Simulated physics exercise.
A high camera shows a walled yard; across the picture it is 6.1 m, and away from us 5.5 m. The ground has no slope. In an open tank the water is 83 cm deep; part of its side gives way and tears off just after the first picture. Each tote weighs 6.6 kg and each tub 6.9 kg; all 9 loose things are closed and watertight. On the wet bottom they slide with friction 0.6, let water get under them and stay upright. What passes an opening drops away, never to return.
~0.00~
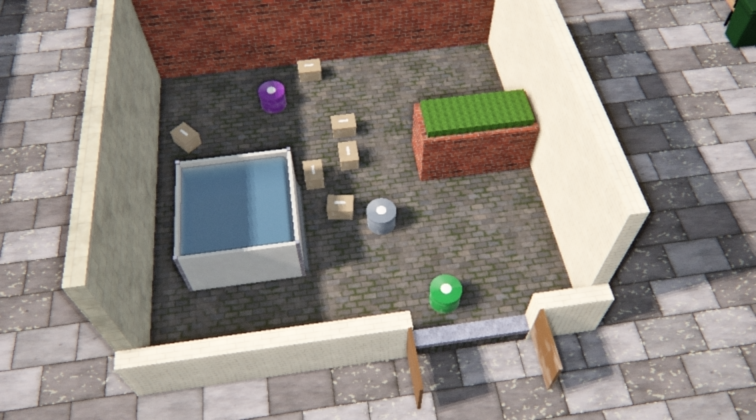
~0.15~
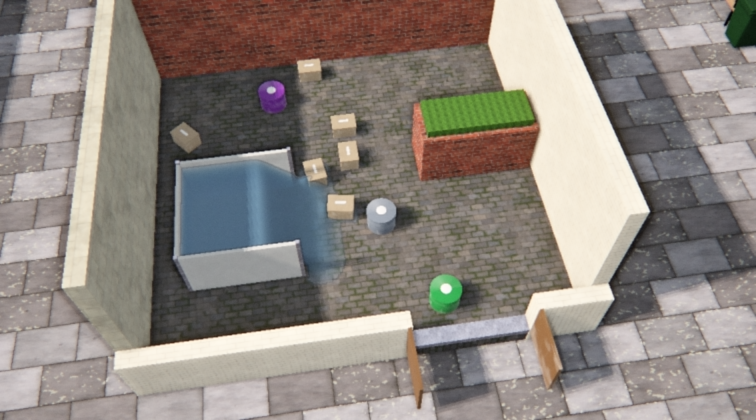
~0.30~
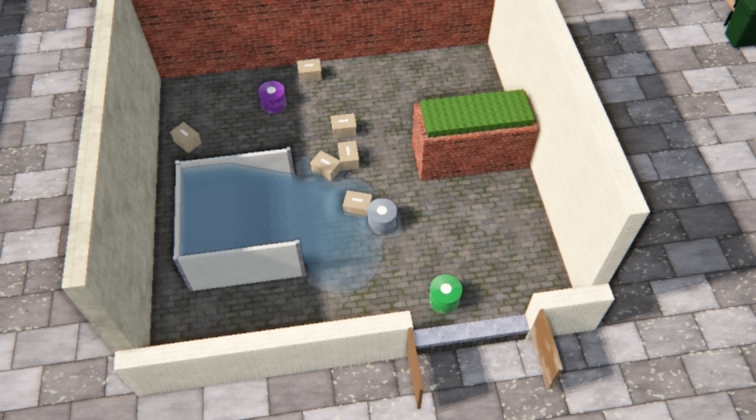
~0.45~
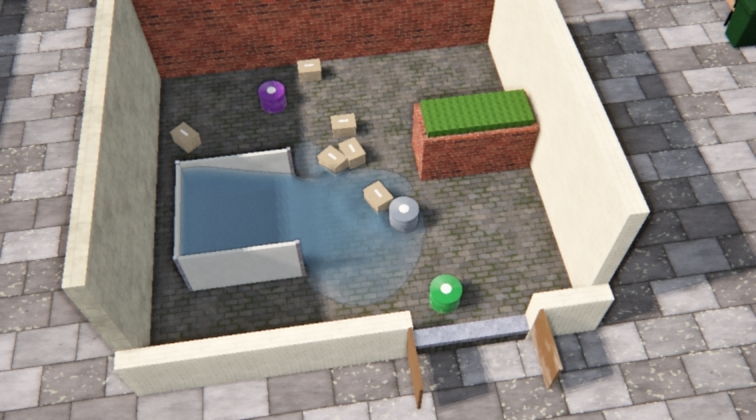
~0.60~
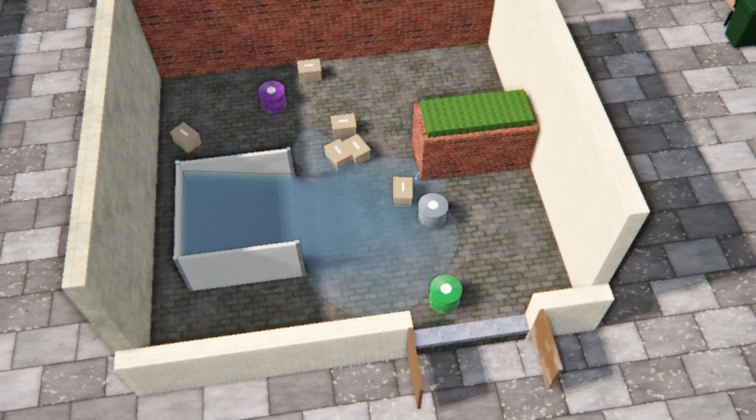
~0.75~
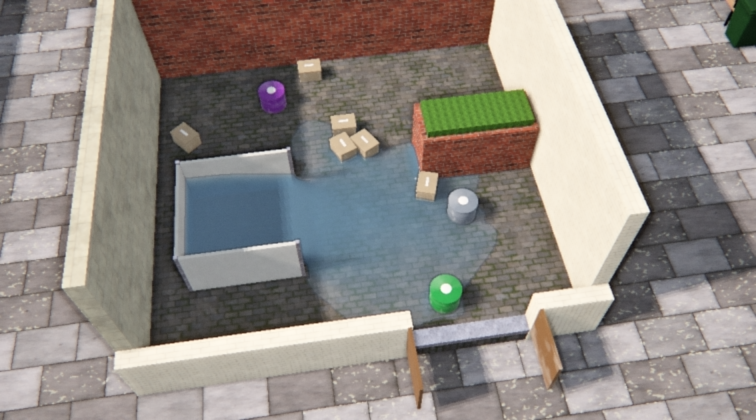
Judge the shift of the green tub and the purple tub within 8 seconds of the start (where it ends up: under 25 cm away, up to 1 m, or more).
The green tub ends up well clear of its start. The purple tub ends up a bit displaced.
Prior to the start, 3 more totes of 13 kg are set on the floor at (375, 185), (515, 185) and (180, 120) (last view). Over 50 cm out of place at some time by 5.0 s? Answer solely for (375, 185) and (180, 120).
Taking them in order, they end up greater and smaller.
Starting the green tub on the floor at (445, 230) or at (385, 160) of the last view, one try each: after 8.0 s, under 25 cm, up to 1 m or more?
In that order: It goes a long way; it goes a long way.
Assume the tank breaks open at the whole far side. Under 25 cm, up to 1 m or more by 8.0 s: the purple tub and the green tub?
With that failure, the purple tub covers a big distance, and the green tub keeps its spot.
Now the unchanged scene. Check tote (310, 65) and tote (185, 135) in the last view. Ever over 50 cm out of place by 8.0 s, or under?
First one went too far, second one stayed inside.
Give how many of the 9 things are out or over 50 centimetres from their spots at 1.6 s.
By that time the total stands at 5.
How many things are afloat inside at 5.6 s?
3 of them.
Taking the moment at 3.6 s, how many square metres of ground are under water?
Some 23 m2.
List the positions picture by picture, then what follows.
The first frame shows the green tub at (446, 289), on the bottom; the purple tub at (271, 90) rests on the ground; water covers 2.6 m2; 0 of 9 have shifted.
The second frame shows the green tub at (446, 289) rests on the ground; the purple tub at (271, 90) rests on the ground; 3.6 m2 under water; 0 of 9 have shifted.
The third frame shows the green tub at (446, 289) rests on the ground; the purple tub at (271, 90) rests on the ground; 4.9 m2 under water; 2 of 9 have shifted.
The fourth frame shows the green tub at (446, 289) rests on the ground; the purple tub at (271, 90) rests on the ground; water covers 6.7 m2; 4 of 9 have shifted.
The fifth frame shows the green tub at (446, 289) rests on the ground; the purple tub at (271, 90) rests on the ground; water covers 8.6 m2; 4 of 9 have shifted.
The sixth frame shows the green tub at (446, 289), on the bottom; the purple tub at (271, 90), on the bottom; water covers 10.4 m2; 4 of 9 have shifted.
After 1.6 s the green tub is near (518, 318), 1.1 m from its start, aground; the purple tub is near (271, 90), 0.0 m from its start, aground; 0 of 9 are out; 2 afloat.
After 3.6 s the green tub has gone out; the purple tub is near (271, 90), 0.0 m from its start, aground; 1 of 9 are out; 4 afloat.
After 5.6 s the green tub has gone out; the purple tub is near (271, 90), 0.0 m from its start, aground; 2 of 9 are out; 3 afloat.
After 8.0 s the green tub has gone out; the purple tub is near (237, 88), 0.6 m from its start, aground; 3 of 9 are out; 2 afloat.
